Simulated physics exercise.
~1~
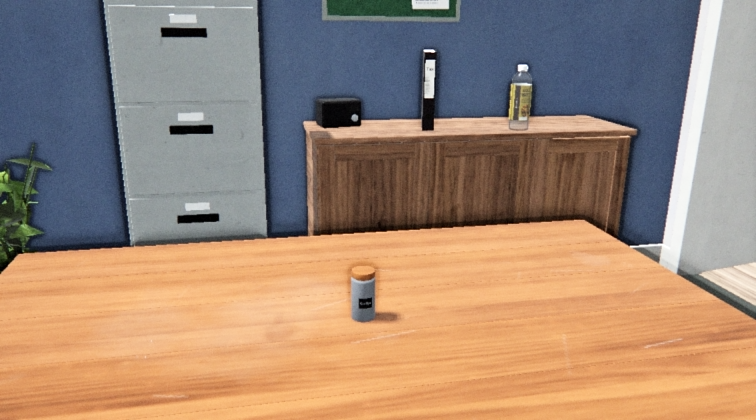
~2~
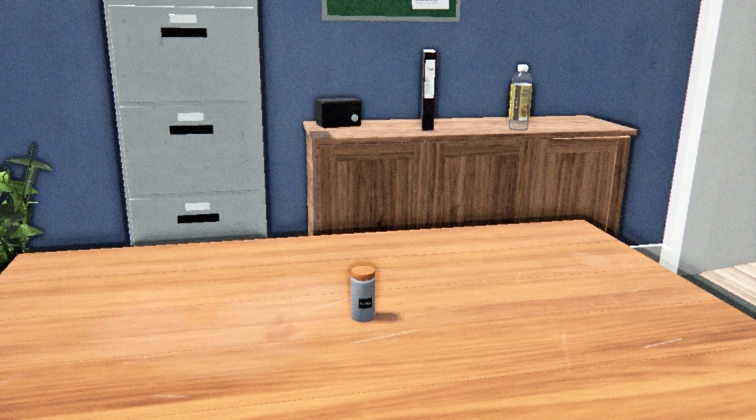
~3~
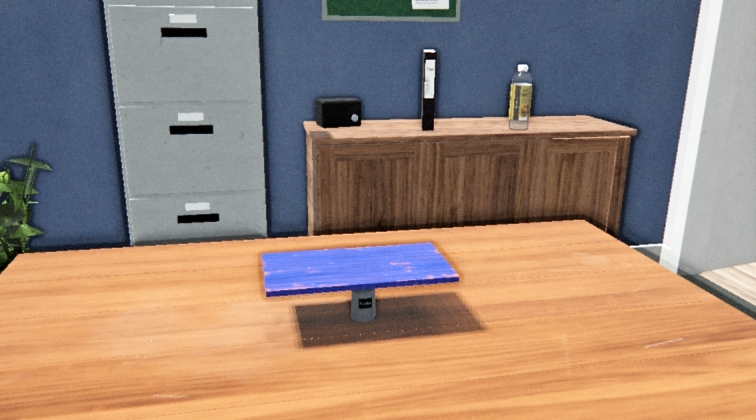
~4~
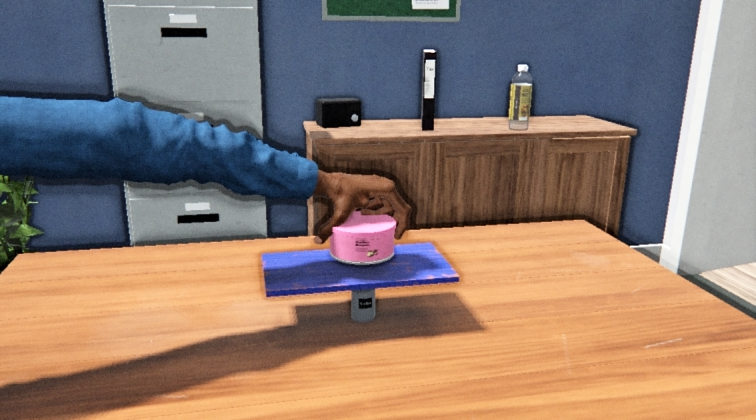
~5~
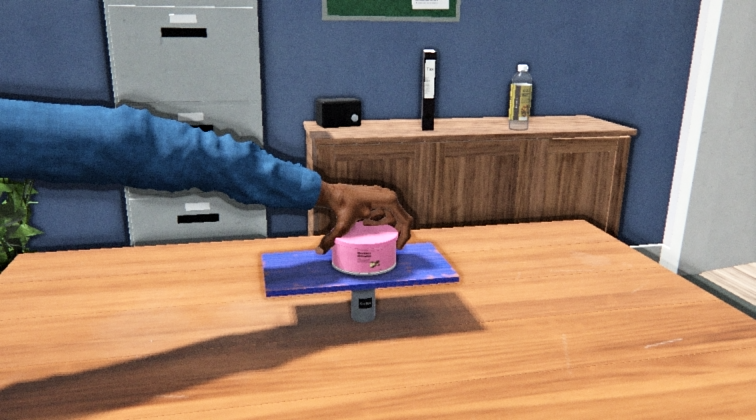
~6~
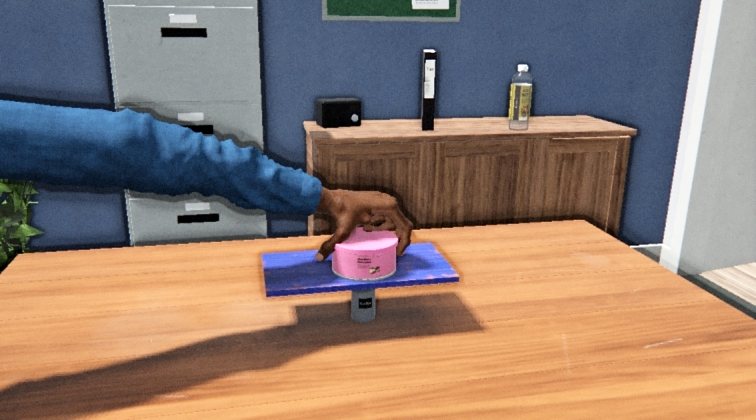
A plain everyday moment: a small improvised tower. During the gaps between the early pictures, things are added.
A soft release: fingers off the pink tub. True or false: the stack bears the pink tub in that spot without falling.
True.
Then, 0.40 s after the last picture, nothing has stirred.
Then, 1.00 s after the last picture, pink tub resting near (364, 254).
At rest, all 3 in place. Seen from the same camera at the end, pink tub near (364, 254). The stack holds.
